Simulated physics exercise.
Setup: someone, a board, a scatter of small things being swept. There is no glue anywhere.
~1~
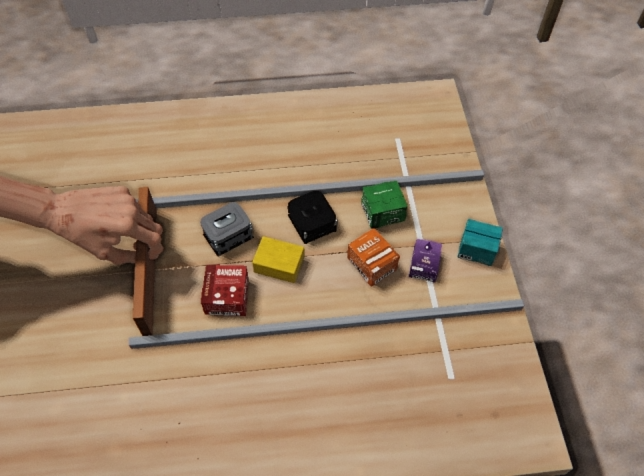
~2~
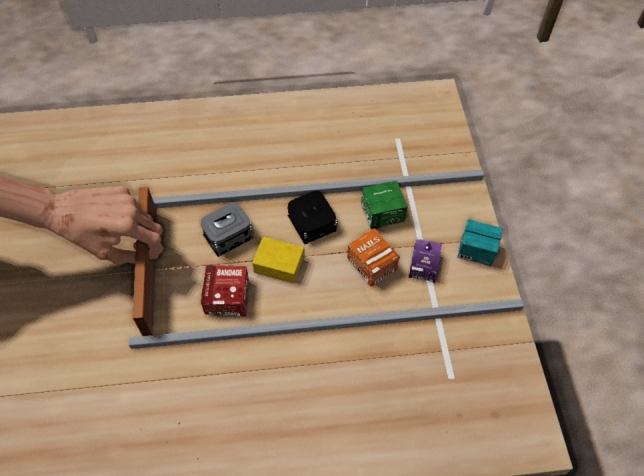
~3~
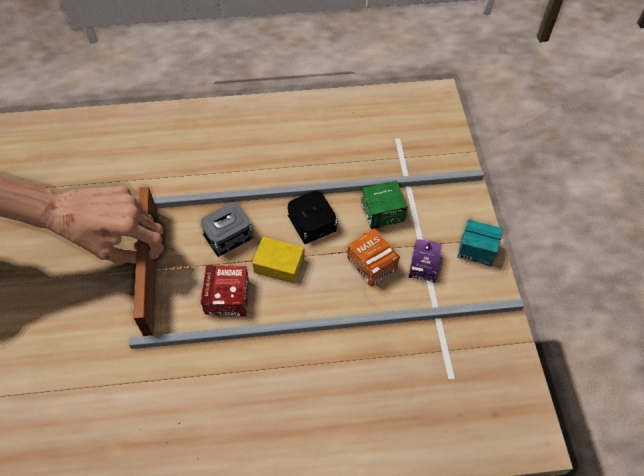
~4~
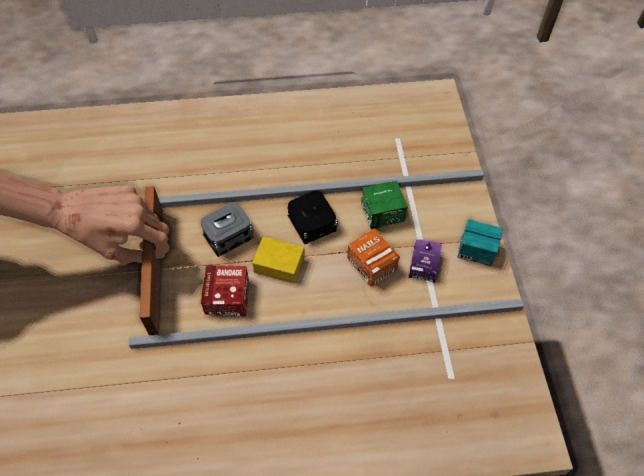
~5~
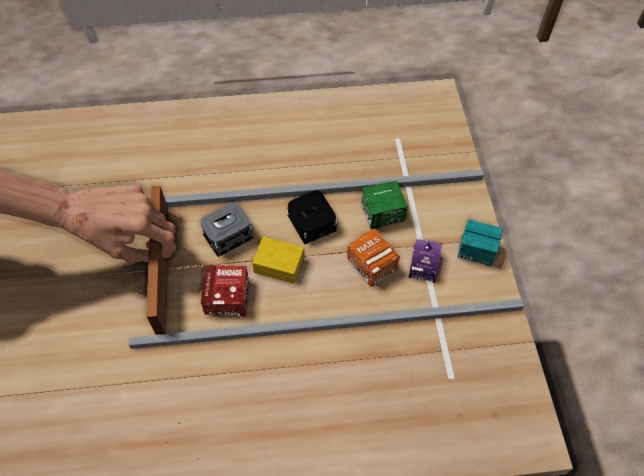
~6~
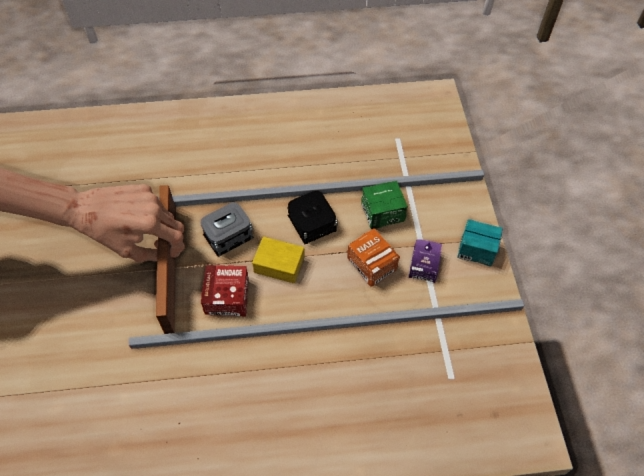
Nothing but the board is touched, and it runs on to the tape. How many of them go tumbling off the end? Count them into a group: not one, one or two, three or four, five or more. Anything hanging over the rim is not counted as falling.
I expect the edge to claim three or four.
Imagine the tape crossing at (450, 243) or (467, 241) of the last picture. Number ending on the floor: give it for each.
The first try gives 5 and the second gives 5.
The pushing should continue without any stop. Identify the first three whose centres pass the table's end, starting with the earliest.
In order: The turquoise box, then the green box, then the purple box.
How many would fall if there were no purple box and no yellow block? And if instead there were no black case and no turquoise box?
2 in the first case, 1 in the second.
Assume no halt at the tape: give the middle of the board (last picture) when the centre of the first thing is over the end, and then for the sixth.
At (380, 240) for the first, at (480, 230) for the sixth.
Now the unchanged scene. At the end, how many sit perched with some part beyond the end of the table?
That adds up to 0.
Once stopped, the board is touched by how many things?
Counting them up gives 3.
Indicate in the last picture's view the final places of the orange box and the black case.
The orange box finishes at (488, 254); the black case finishes at (476, 211).
A little later, none off yet; turquoise box at rest near (480, 243); purple box at rest near (426, 261); green box at rest near (384, 205).
When it is over, the number that fall off is three or four; down, green box, purple box and turquoise box.
